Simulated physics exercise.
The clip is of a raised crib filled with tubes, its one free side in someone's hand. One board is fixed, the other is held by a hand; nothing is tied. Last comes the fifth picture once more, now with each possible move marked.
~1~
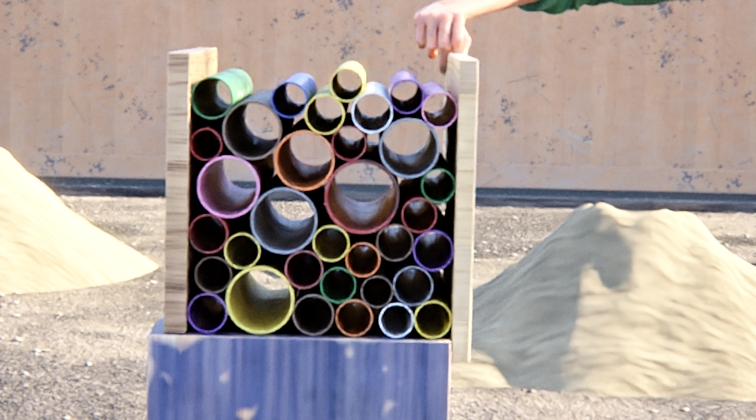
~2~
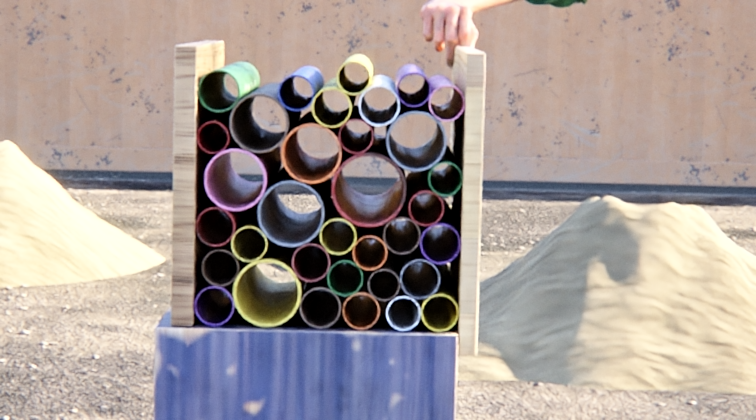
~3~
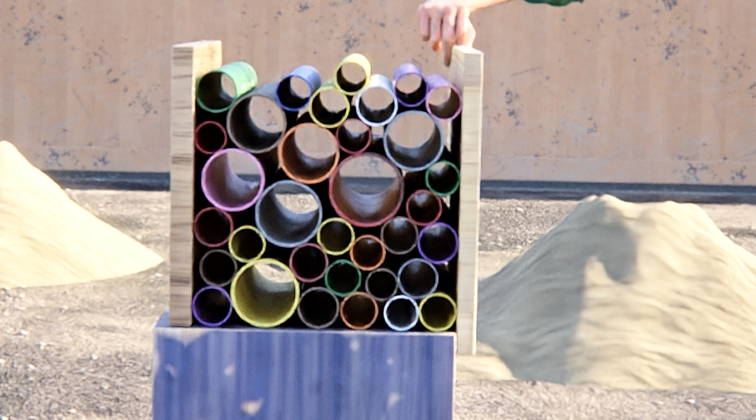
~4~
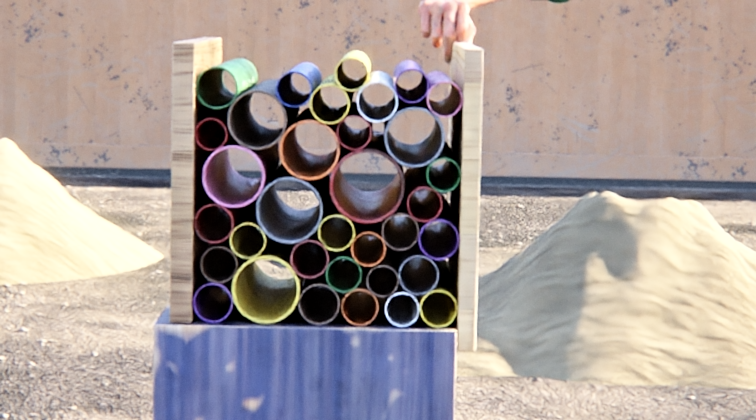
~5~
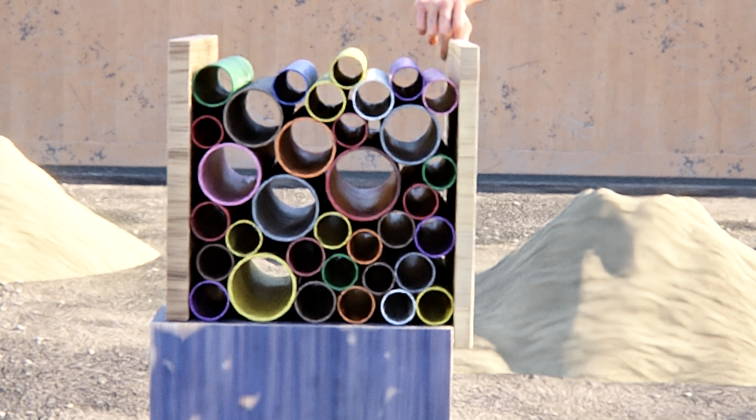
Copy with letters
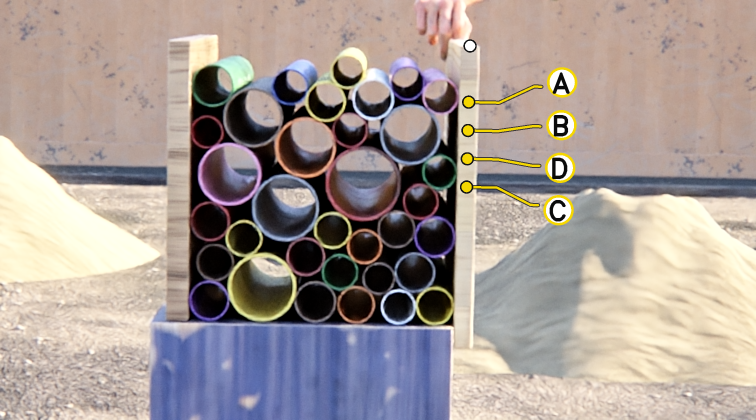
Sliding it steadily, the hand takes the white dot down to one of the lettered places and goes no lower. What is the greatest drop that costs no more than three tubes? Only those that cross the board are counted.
Down to C.
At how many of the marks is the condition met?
Four of them.
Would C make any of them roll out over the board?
Yes, at C.
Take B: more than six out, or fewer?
Fewer than six.
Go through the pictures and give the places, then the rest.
A yellow tube (331, 243); a red tube (362, 197); a red tube (349, 143), in the first frame.
A red tube (356, 136); a green tube (219, 91), in the second frame.
Side board (461, 187); a purple tube (212, 306), in the third frame.
A yellow tube (438, 309); a red tube (310, 259), in the fourth frame.
A yellow tube (333, 230); a red tube (364, 184); a red tube (350, 130), in the fifth frame.
On the marked copy, A at (469, 103); B at (468, 131); C at (467, 187); D at (467, 159); the white dot at (470, 46).
With C. Early on, top of the board (458, 109).
Further on, top of the board (457, 182).
At the end, top of the board (457, 186), two out over the board.
As for the rest, A none out over the board; B none out over the board; D one out over the board.
